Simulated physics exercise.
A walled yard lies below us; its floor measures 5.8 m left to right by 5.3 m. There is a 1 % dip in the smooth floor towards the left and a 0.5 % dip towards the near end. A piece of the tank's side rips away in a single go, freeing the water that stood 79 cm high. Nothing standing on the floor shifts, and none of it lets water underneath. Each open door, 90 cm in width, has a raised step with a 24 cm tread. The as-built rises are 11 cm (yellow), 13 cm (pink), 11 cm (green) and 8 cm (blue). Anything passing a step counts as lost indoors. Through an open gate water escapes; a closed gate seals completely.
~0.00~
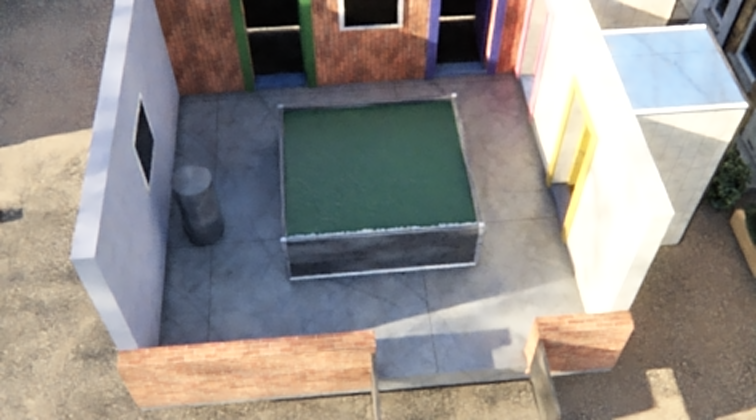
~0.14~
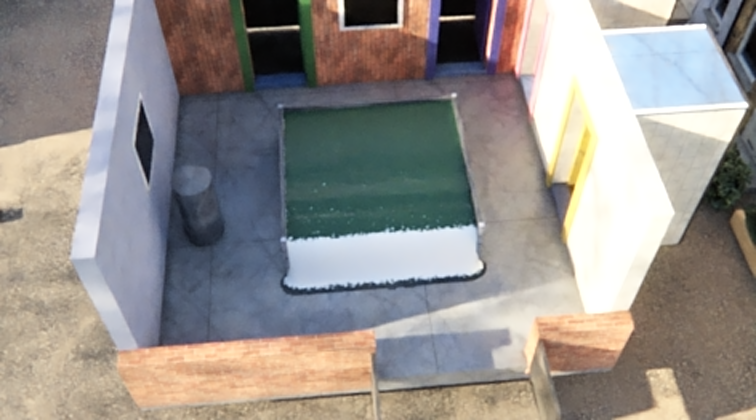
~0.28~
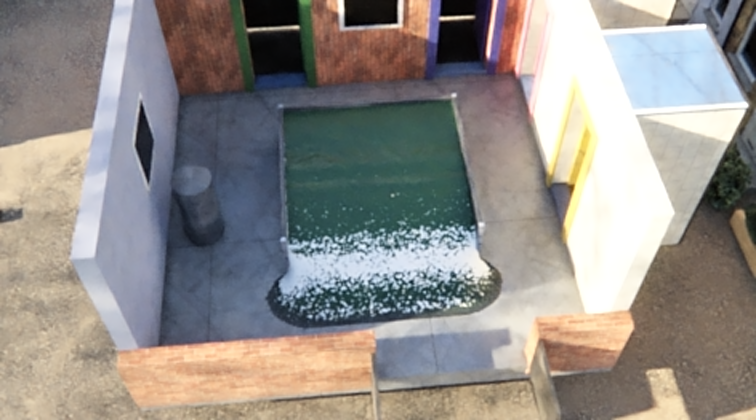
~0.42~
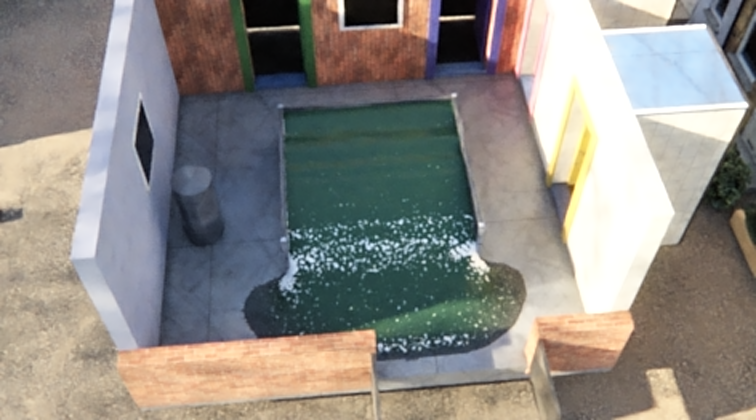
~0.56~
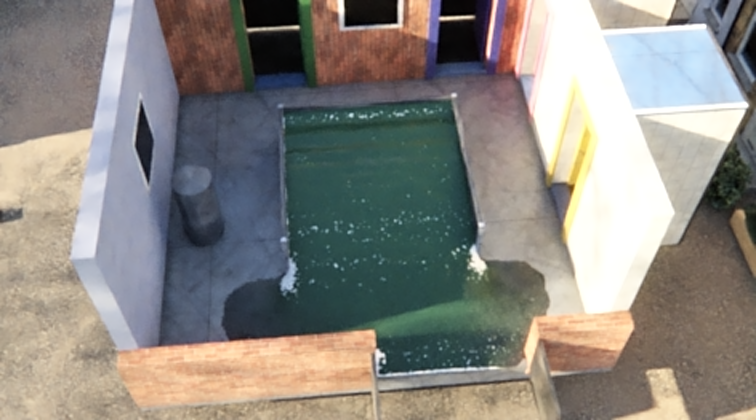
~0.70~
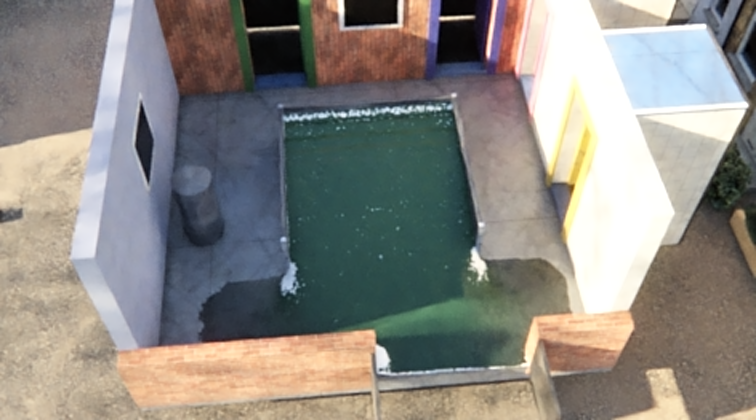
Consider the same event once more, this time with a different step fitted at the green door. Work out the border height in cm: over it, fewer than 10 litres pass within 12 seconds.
Border at about 14.5 cm.
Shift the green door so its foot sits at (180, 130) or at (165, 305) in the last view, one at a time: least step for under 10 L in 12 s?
About 14.5 cm, then about 31 cm.
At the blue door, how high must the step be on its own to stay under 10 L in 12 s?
At the blue door it takes roughly 9.0 centimetres.
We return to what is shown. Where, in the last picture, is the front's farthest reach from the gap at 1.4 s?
(157, 381).
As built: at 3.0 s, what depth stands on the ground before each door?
At the yellow door the depth is 3 cm, at pink 0 cm, at green 0 cm and at blue 0 cm.
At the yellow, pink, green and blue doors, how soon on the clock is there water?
Door yellow: 2.4 seconds; door pink: 4.0 seconds; door green: 3.6 seconds; door blue: 4.5 seconds.
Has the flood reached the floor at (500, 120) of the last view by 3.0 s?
At that moment it's not yet touched.
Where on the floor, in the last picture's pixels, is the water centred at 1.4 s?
The water is centred near (368, 244).
After 1.4 s water covers 30 % of the floor, deepest (56 cm) near (350, 352); it has not reached the green door.
After 3.0 s water covers 60 % of the floor, deepest (43 cm) near (157, 381); it has not reached the green door.
After 12.0 s water covers 95 % of the floor, deepest (12 cm) near (567, 345); 9 cm at the green door, 33 litres in over its 11 cm step.
At the green door as built, the water arrived by 3.6 s and peaked near 17 cm at 4.6 s.
Run again over the same 12 s with other heights there, 24 litres in over 12 cm, 5 litres over 16.5 cm. The limit of 10 litres is kept from about 14.5 cm up.
